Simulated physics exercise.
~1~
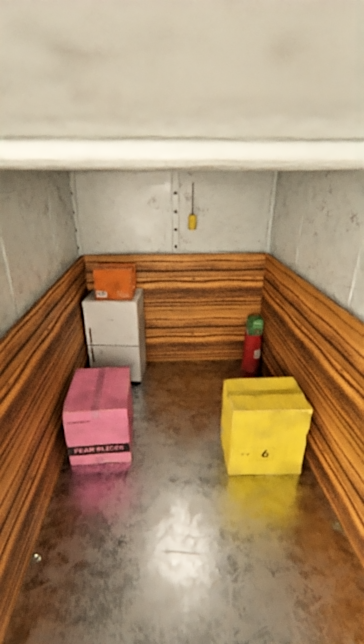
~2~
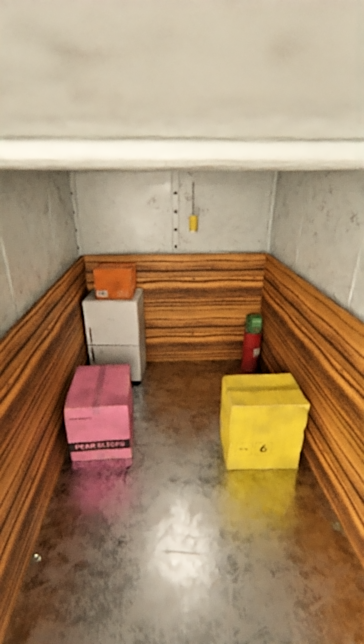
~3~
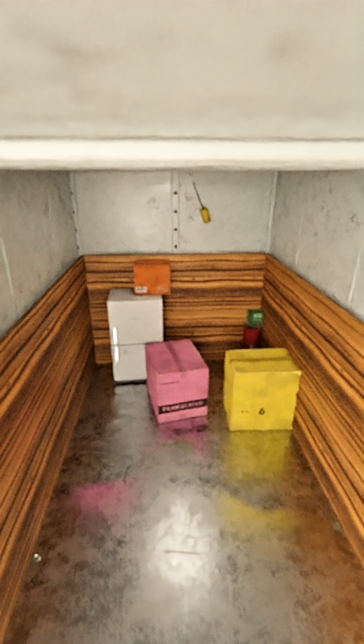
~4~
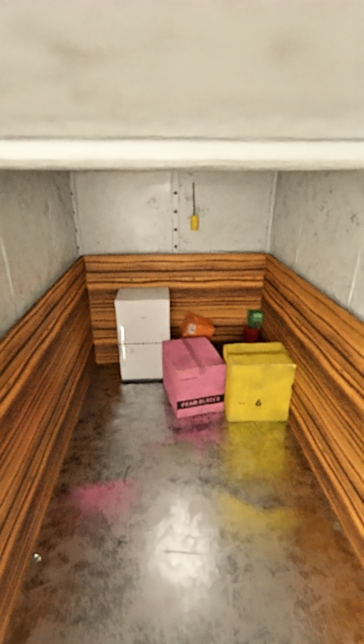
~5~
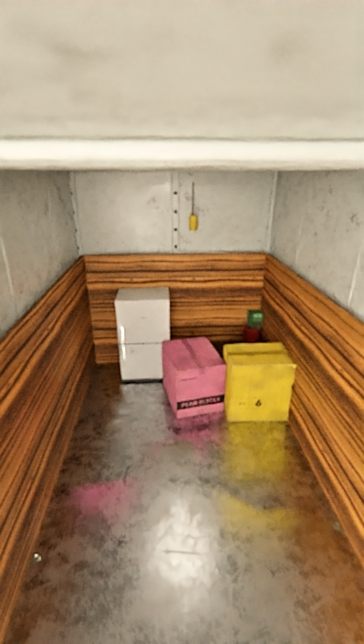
In the video, boxes, a white appliance and a red canister stand in a wood-panelled van bay as the pink box slides right and the others shift; the orange box drops off the appliance and ends out of view, while the pink box rests beside the yellow one.
